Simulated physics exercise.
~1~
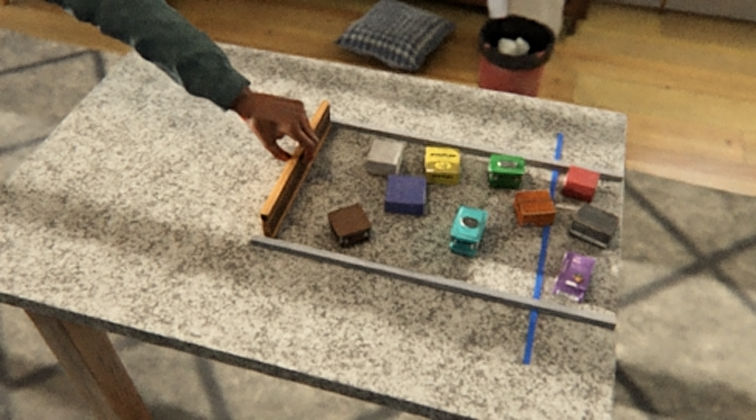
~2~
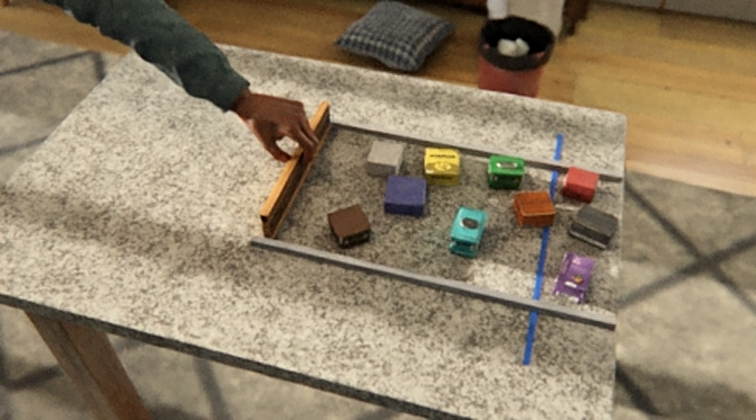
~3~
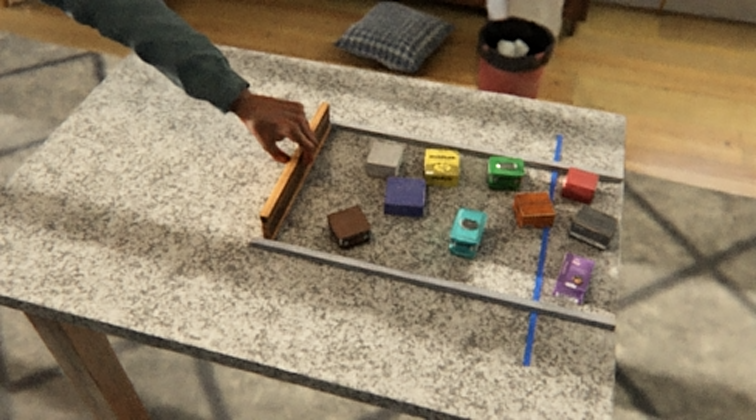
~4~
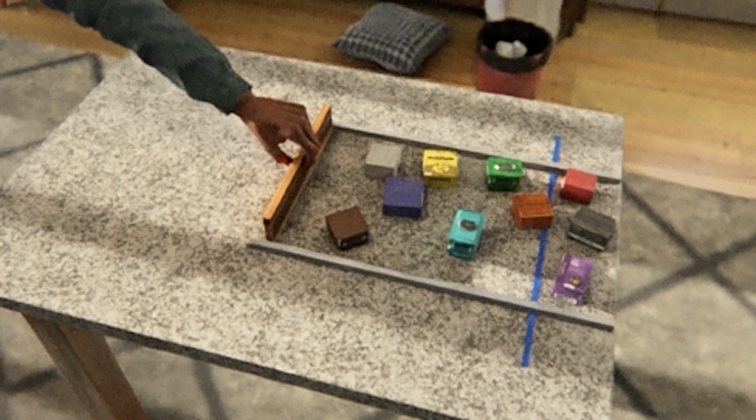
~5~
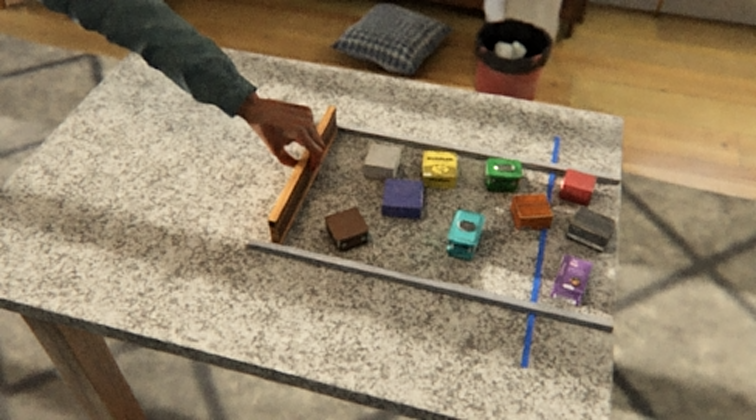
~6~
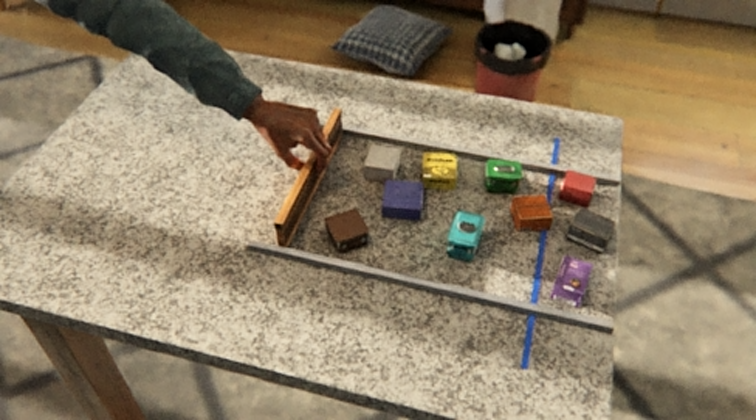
On a speckled tabletop, a hand held a wooden board behind ten small colourful objects scattered between two rails, then slid it slightly to the right while the objects stayed still.
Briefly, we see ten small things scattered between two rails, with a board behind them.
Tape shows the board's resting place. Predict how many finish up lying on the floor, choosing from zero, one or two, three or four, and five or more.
My prediction is three or four.
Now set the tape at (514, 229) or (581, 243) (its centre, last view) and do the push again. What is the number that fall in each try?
Tallies: 1, 7.
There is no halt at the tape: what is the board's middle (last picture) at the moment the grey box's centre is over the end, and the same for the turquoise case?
For the grey box at (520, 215), for the turquoise case at (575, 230).
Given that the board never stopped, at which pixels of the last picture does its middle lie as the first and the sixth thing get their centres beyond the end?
First: Around (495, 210). Next: Around (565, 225).
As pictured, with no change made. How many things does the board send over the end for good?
Tally: 3.
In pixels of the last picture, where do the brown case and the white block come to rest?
In the last picture they sit at about (555, 291) and about (565, 200).
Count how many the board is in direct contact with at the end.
Number: 3.
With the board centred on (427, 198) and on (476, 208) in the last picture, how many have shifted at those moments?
The number moved is 6 and then 8.
Soon after, none off yet; grey box at rest near (591, 230); purple box at rest near (571, 281); red block at rest near (578, 189).
After that, none off yet; grey box displaced a little near (607, 232); purple box moving near (575, 284); red block tilting well over near (637, 203).
In the end, the number that fall off is three or four; gone, green case, red block and grey box.
